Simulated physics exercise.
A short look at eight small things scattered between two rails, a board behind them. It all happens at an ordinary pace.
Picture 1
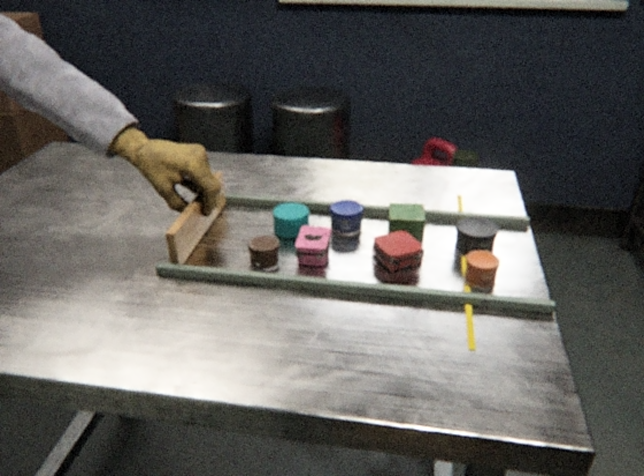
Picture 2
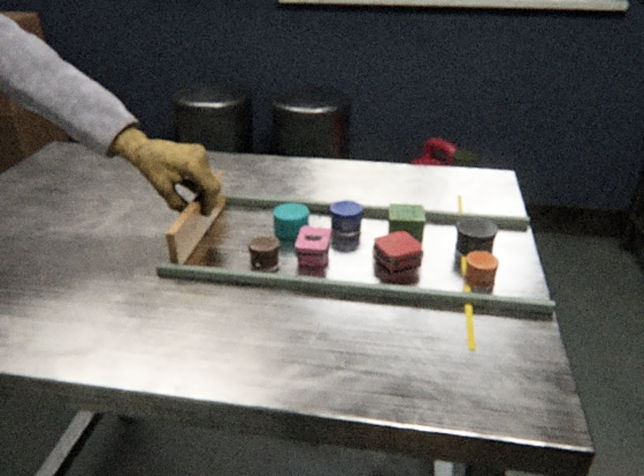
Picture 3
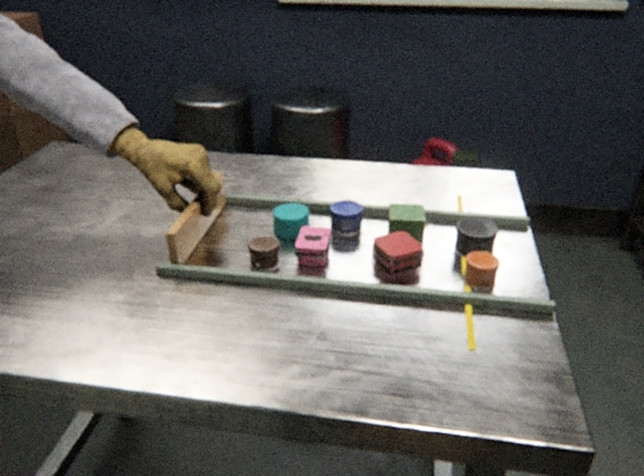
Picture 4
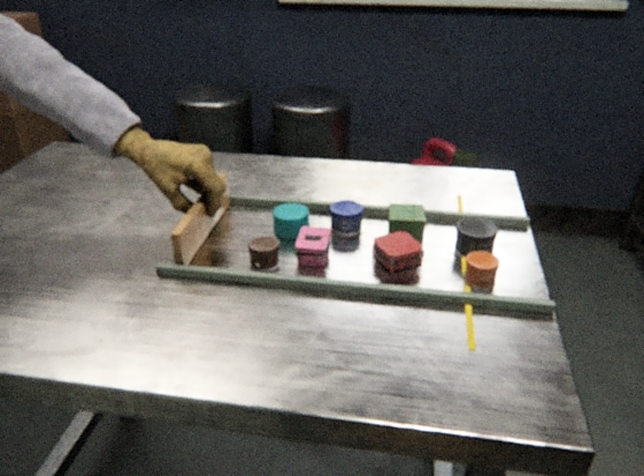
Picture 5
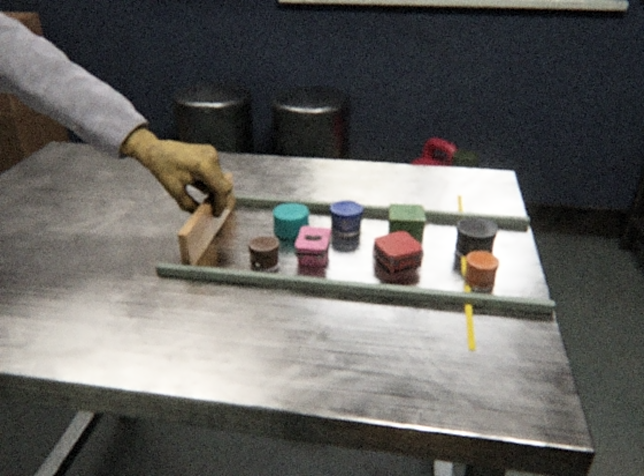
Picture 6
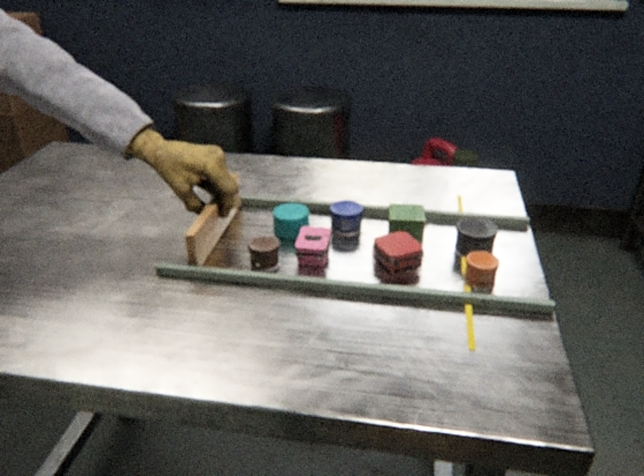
A gloved hand held a wooden board upright between two rails on a metal table, then slid it slightly to the right, toward eight small colourful containers and blocks that stayed still.
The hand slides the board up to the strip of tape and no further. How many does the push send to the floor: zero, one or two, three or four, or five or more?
Outcome: The number that fall off is one or two.
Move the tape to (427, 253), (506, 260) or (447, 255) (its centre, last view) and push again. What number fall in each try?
Down on the floor: 0, 4 and 0.
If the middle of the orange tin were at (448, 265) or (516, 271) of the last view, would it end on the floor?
In that order, it survives; survives.
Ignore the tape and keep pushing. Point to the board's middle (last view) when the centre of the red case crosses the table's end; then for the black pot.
Its middle is around (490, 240) and around (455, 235).
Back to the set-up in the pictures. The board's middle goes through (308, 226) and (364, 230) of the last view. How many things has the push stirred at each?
The counts are 4 and 6.
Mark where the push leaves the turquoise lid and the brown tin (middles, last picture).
First (483, 239), then (485, 281).
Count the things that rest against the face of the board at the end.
The number is 4.
Early on, none off yet; orange tin at rest near (481, 271); black pot at rest near (475, 239); green block at rest near (407, 222).
Finally, the number that fall off is one or two; lost, black pot.
